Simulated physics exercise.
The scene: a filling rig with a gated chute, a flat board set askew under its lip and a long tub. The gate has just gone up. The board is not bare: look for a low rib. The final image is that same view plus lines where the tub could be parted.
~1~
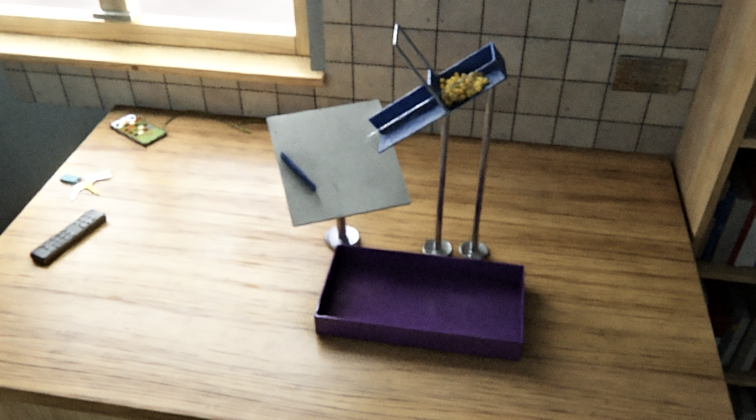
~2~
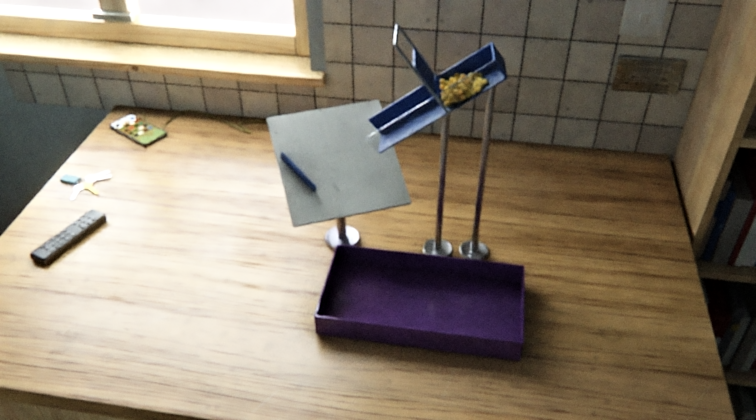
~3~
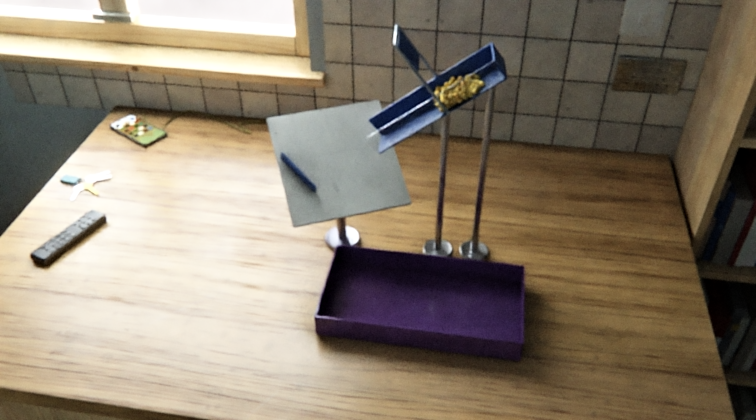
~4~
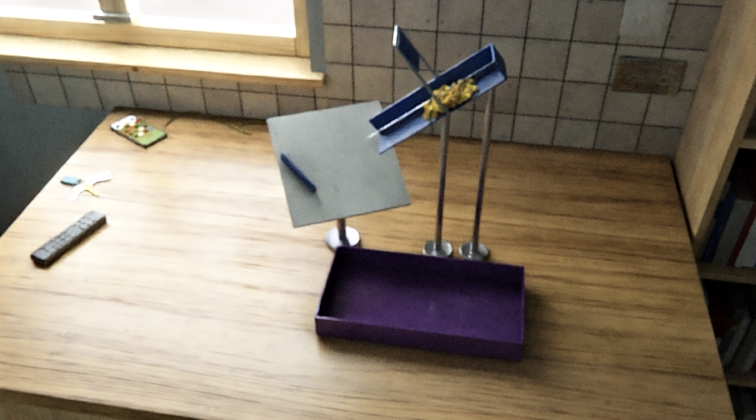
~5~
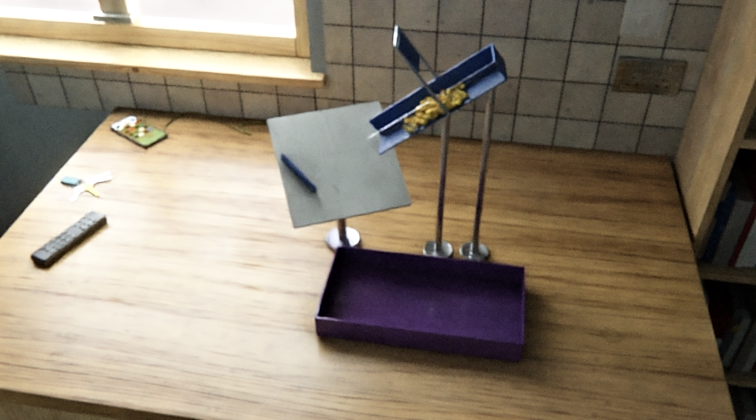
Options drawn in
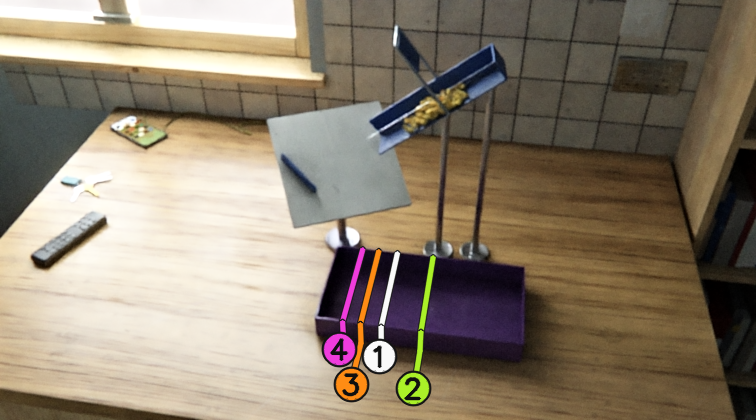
A wooden table beneath a window and a tiled wall is seen from above at a steady angle. A blue chute on two metal stands holds yellow puffs, with a tilted grey board bearing a short dark blue rib at its left, a long purple tub in front, and a remote and phone farther left. The gate swings upward, and the puffs slide down leftward, spreading along the chute.
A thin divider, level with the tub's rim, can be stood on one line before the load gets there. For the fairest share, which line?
Go for 4.
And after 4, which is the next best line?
3.
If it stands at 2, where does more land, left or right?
More lands on the left.
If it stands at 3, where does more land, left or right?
More lands on the left.
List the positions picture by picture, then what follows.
The first picture shows load behind the gate at (457, 88), puffed corn balls; lip of the chute at (380, 144), sloping fairly steeply.
The second picture shows middle of the board at (338, 160), tilted gently; middle of its low edge at (354, 215); of its high edge at (324, 109).
The third picture shows front corners of the tub at (315, 316) and (523, 342), empty; front of the load at (436, 100).
The fourth picture shows middle of the load at (449, 99); its front at (424, 116), about a third of the way to the lip; rib from (282, 153) to (316, 188).
The fifth picture shows middle of the load at (434, 104); its front at (405, 127), about two thirds of the way to the lip.
On the marked copy, line 1 crosses the front rim at (381, 325); line 2 crosses the front rim at (421, 330); line 3 crosses the front rim at (360, 323); line 4 crosses the front rim at (342, 320).
For line 1, of what is caught, nearly all on the left of the divider, a stray few on the right.
For line 2, of what is caught, all on the left of the divider, none on the right.
For line 3, of what is caught, most on the left of the divider, about a quarter on the right.
For line 4, of what is caught, about half on the left of the divider, about half on the right.
